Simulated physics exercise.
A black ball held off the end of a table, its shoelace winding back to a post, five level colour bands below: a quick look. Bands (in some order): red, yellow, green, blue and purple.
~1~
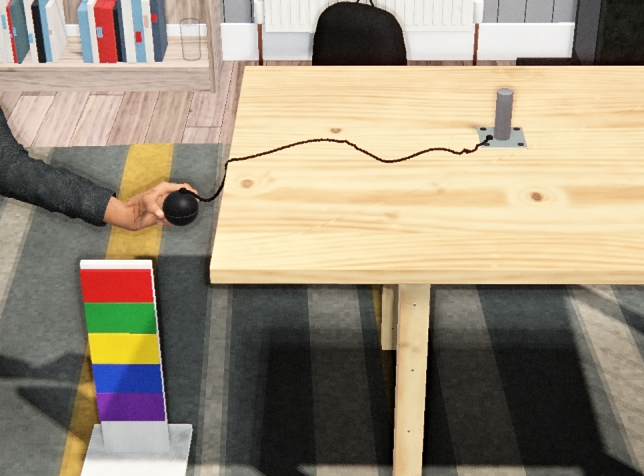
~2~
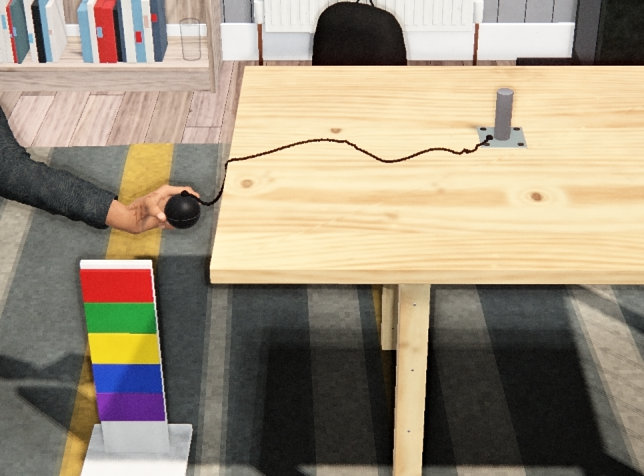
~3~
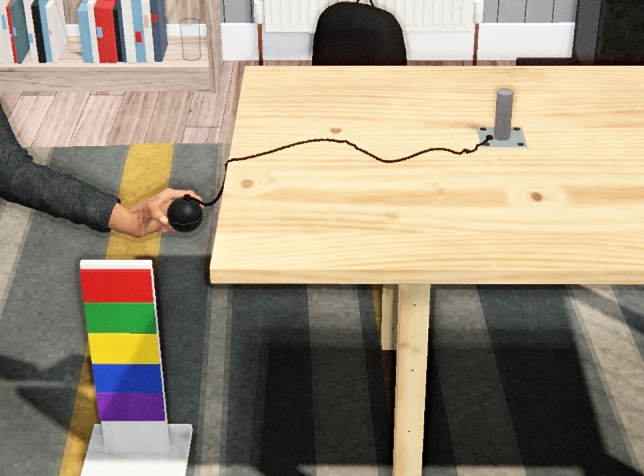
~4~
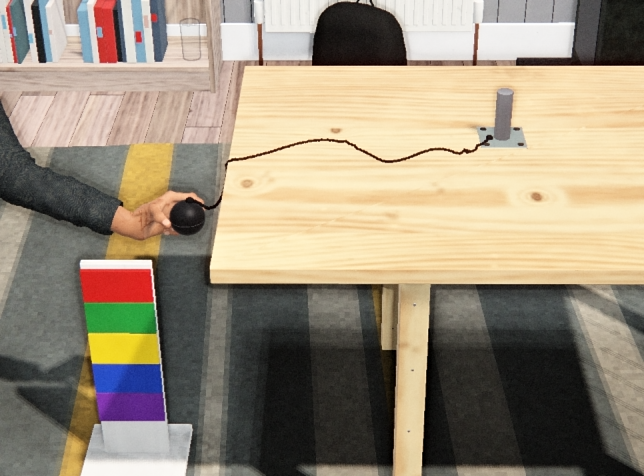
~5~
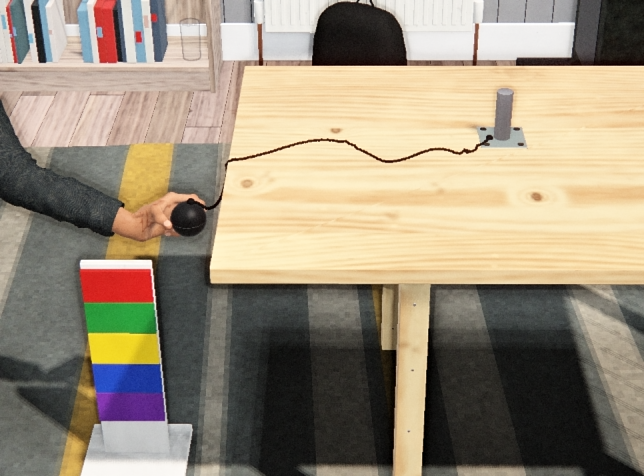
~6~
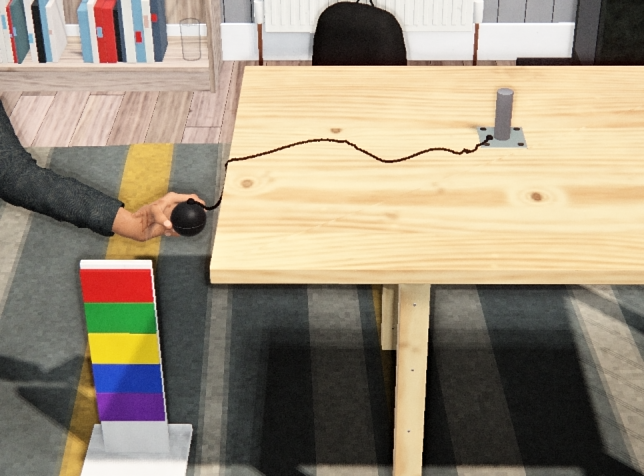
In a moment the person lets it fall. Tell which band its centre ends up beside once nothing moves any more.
Beside the green band.
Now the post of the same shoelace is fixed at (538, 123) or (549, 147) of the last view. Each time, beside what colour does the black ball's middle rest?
Try one - red; try two - red.
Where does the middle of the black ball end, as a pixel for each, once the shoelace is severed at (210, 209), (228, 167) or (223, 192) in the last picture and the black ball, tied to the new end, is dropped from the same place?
(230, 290), (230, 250), (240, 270).
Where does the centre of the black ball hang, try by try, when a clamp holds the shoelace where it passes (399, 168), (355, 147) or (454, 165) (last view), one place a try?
Try one gives (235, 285), try two (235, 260), and try three (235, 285).
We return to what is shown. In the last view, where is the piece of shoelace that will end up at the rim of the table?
(291, 146), give or take.
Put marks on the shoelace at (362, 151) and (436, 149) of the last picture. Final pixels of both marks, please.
(308, 155) and (398, 146), approximately.
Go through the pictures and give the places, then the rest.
Black ball (181, 208); red (117, 287); green (120, 319); yellow (124, 350); blue (127, 380); purple (131, 408), in the first frame.
Black ball (183, 211); shoelace through (473, 151) (419, 154) (362, 150) (297, 144) (233, 162), in the second frame.
Black ball (185, 215), in the third frame.
Black ball (187, 218); shoelace through (473, 151) (419, 154) (362, 150) (297, 144) (233, 162), in the fourth frame.
Black ball (188, 219), in the fifth frame.
Black ball (188, 219); shoelace through (473, 151) (419, 154) (362, 150) (297, 144) (233, 162), in the sixth frame.
Soon after, ball near (231, 292); level with red.
Then, ball near (222, 313); level with green.
At rest, ball near (230, 313); level with green. Its middle rests at the green band.
